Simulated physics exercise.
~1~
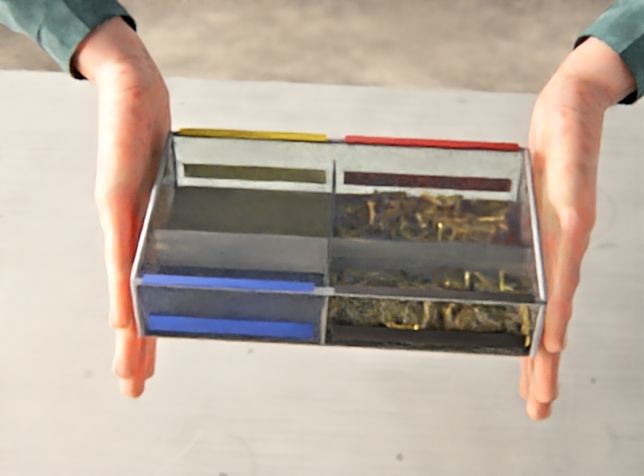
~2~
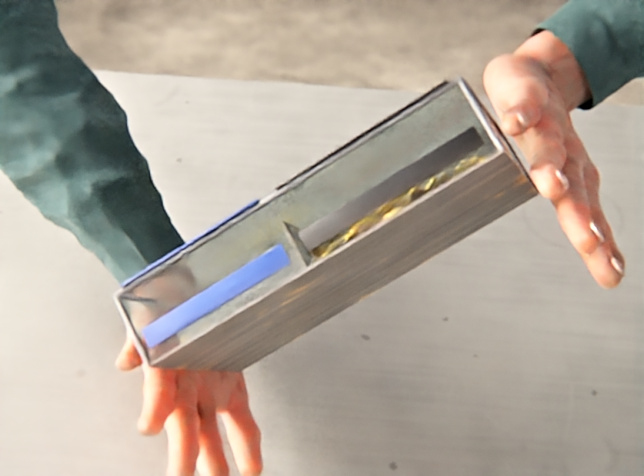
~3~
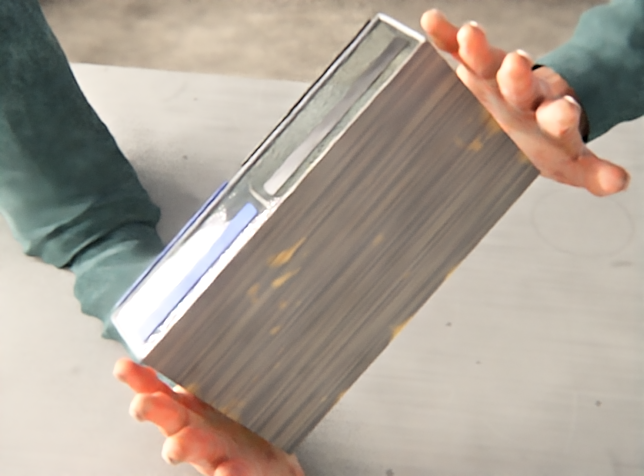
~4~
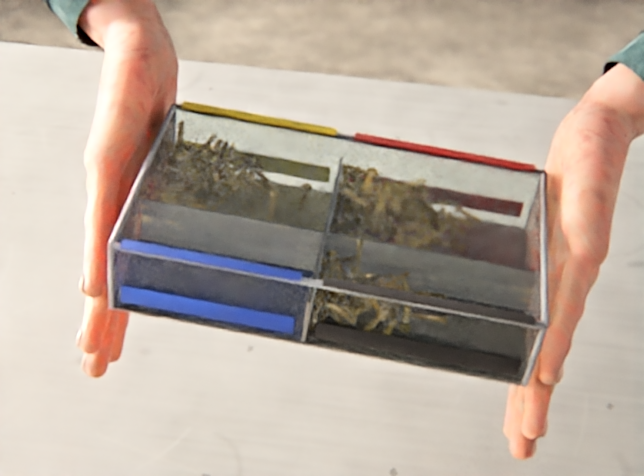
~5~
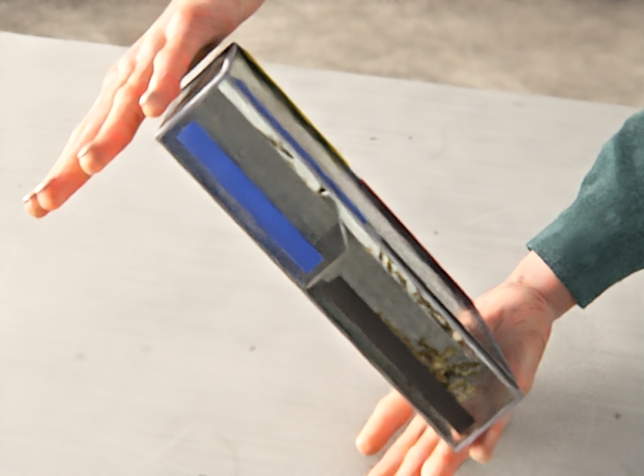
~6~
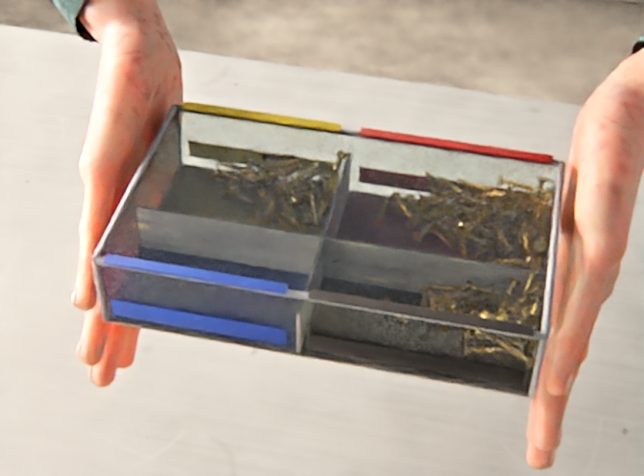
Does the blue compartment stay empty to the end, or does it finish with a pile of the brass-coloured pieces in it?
The blue compartment is empty at the end. The pieces lie in the yellow, red and black compartments, each with a clear share.
